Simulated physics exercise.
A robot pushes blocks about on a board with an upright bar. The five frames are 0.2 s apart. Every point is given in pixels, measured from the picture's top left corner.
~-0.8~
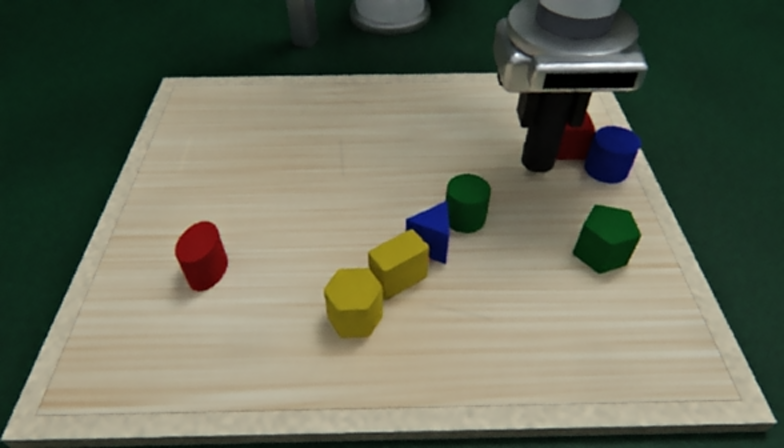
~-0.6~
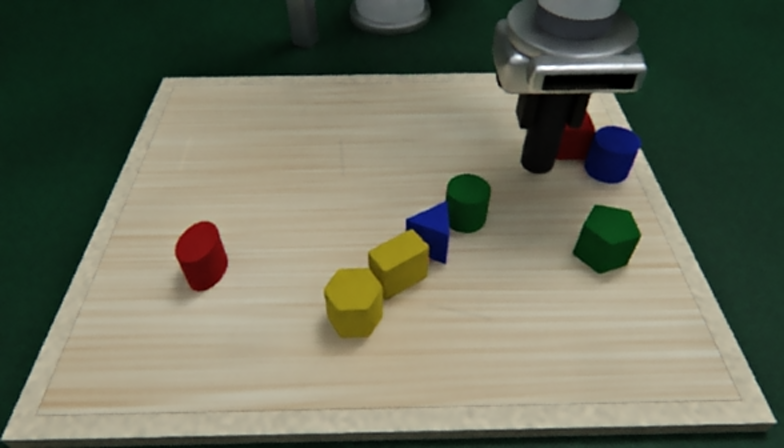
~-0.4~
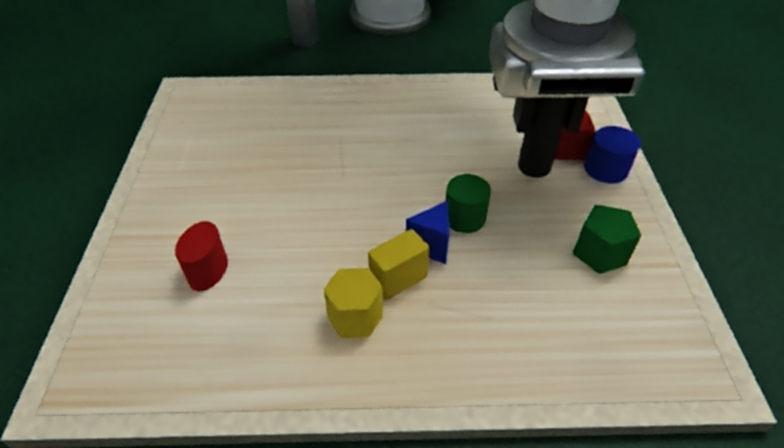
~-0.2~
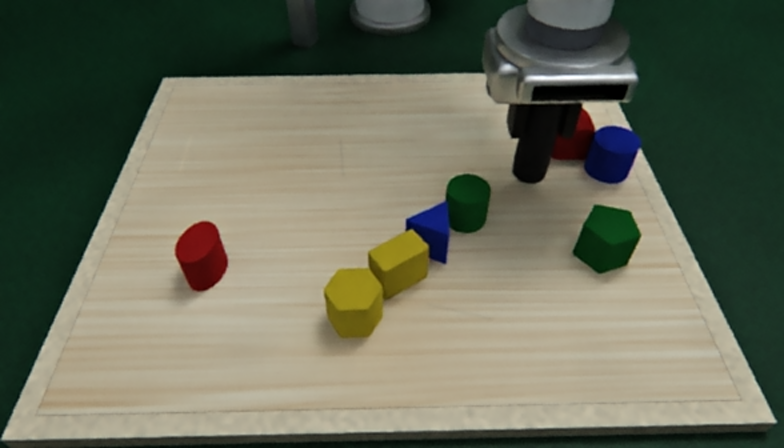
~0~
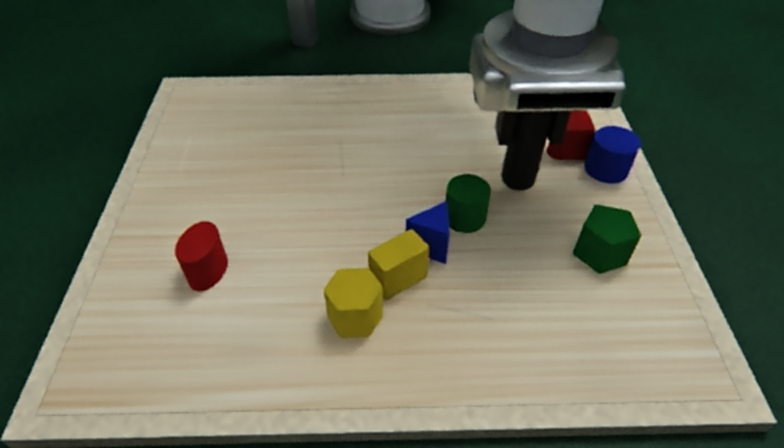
The robot's dark upright bar hardly moved at first, then drifted slightly left and toward the viewer near the green round block, while all the coloured blocks on the wooden board stayed still.
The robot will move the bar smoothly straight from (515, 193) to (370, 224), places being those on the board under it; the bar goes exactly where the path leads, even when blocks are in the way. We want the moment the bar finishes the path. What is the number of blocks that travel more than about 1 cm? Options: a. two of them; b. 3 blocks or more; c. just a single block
b (3 blocks or more)
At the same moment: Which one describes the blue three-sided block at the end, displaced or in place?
It is moved off its spot.
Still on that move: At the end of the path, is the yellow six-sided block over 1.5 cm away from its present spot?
My answer is no.
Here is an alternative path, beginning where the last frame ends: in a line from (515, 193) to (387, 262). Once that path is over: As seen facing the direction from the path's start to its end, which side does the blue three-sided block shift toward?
The shift is rightward.
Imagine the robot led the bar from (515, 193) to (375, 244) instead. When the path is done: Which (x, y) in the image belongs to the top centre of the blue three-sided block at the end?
I'd expect the centre of its top face to be at (364, 240).
The first path, step by step. One third of the way, bar (469, 190); yellow rectangular block (395, 253); blue three-sided block (423, 225); green round block (451, 196).
Two thirds of the way, bar (419, 201); yellow six-sided block (348, 291); yellow rectangular block (387, 258); blue three-sided block (427, 239), turned 45° clockwise; green round block (434, 212).
At the end, bar (369, 212); yellow six-sided block (348, 291); yellow rectangular block (387, 258); blue three-sided block (427, 239), turned 45° clockwise; green round block (433, 212).
